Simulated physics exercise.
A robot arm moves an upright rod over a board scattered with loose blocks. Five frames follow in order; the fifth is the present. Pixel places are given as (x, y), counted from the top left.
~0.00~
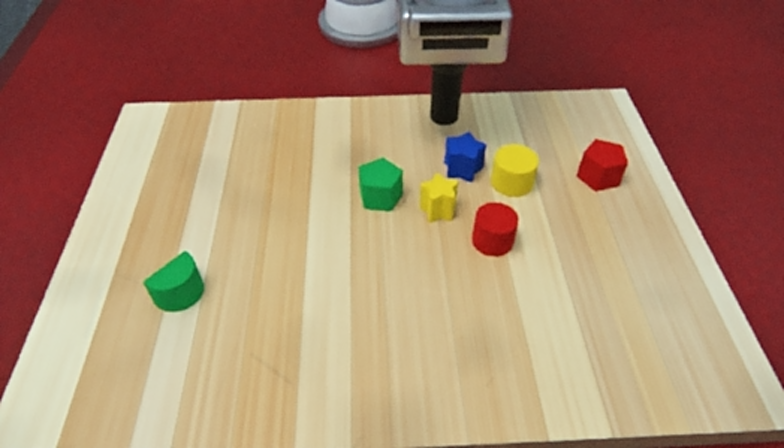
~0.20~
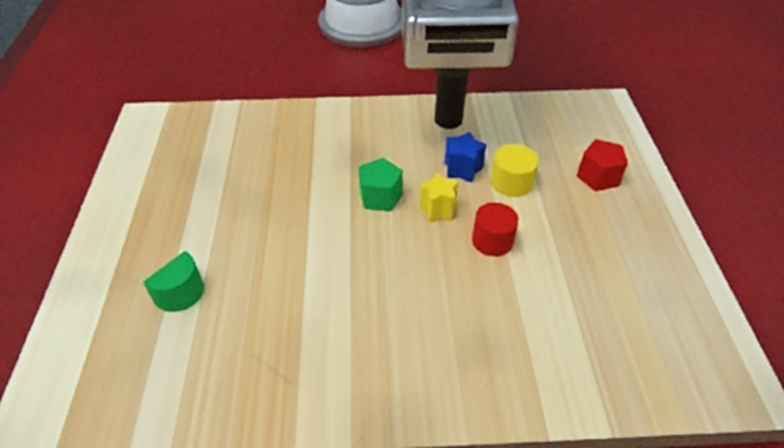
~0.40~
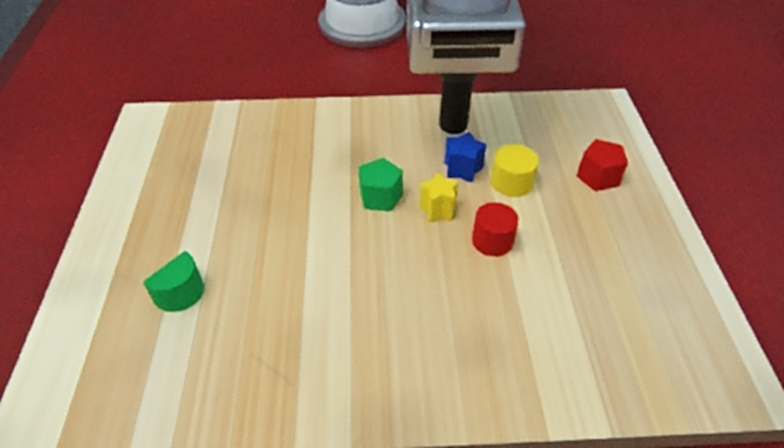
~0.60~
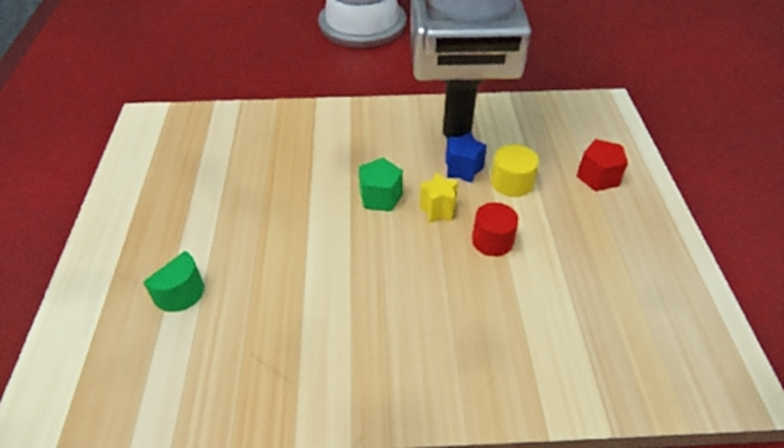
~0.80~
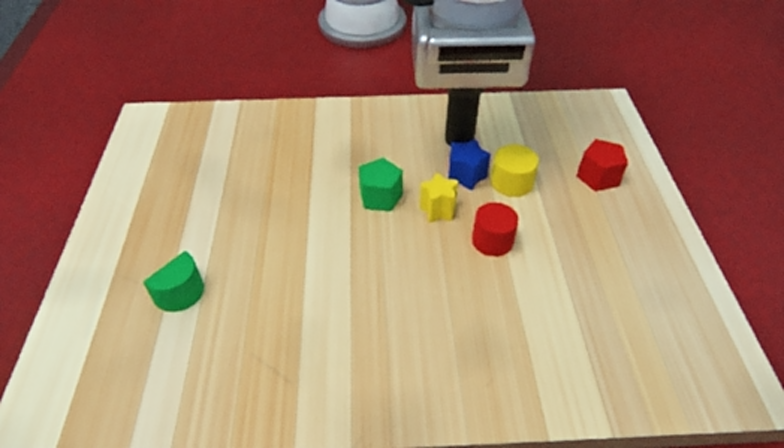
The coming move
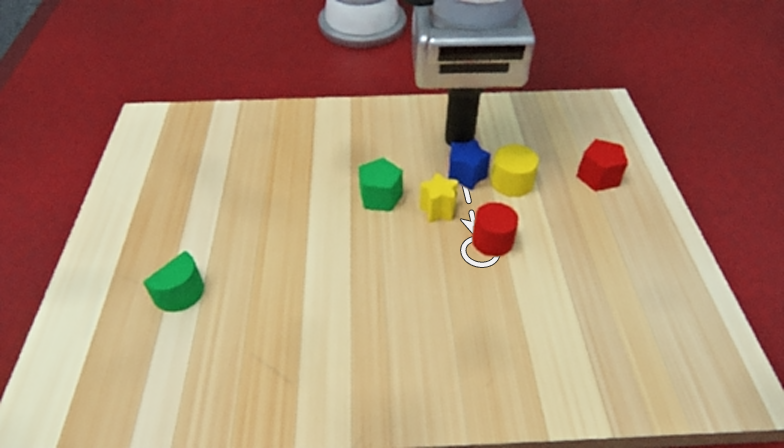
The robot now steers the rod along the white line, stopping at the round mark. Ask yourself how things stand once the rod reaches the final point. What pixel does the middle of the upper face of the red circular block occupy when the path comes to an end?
I expect it at (533, 276).
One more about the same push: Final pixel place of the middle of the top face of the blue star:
At pixel (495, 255).
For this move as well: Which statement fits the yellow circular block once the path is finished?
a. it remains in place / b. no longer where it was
My pick is a.
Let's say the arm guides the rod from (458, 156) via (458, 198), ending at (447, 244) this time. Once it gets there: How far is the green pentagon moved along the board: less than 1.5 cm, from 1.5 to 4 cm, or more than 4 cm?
The distance will be below 1.5 cm.
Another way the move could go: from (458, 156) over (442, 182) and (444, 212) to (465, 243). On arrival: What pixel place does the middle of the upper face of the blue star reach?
The middle of its top is at (478, 181).
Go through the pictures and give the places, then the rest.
In the first picture, tip of the rod at (444, 117), middles of tops, yellow star at (440, 186), blue star at (465, 145), red circular block at (497, 217), yellow circular block at (517, 158).
In the second picture, rod at (449, 121), nothing pushed.
In the third picture, rod at (453, 126), nothing pushed.
In the fourth picture, rod at (457, 132), nothing pushed.
In the fifth picture, rod at (459, 140), yellow star at (440, 186), blue star at (469, 152), red circular block at (497, 217), yellow circular block at (517, 158).
The line goes straight from (458, 156) to (480, 251).
The first path, step by step. One third of the way, rod at (467, 169); yellow star at (441, 190), turned 30° clockwise; blue star at (479, 182).
Two thirds of the way, rod at (475, 200); yellow star at (441, 192), turned 45° clockwise; blue star at (488, 217); red circular block at (514, 247).
At the end, rod at (483, 235); yellow star at (441, 192), turned 45° clockwise; blue star at (495, 255); red circular block at (533, 276); yellow circular block unmoved.
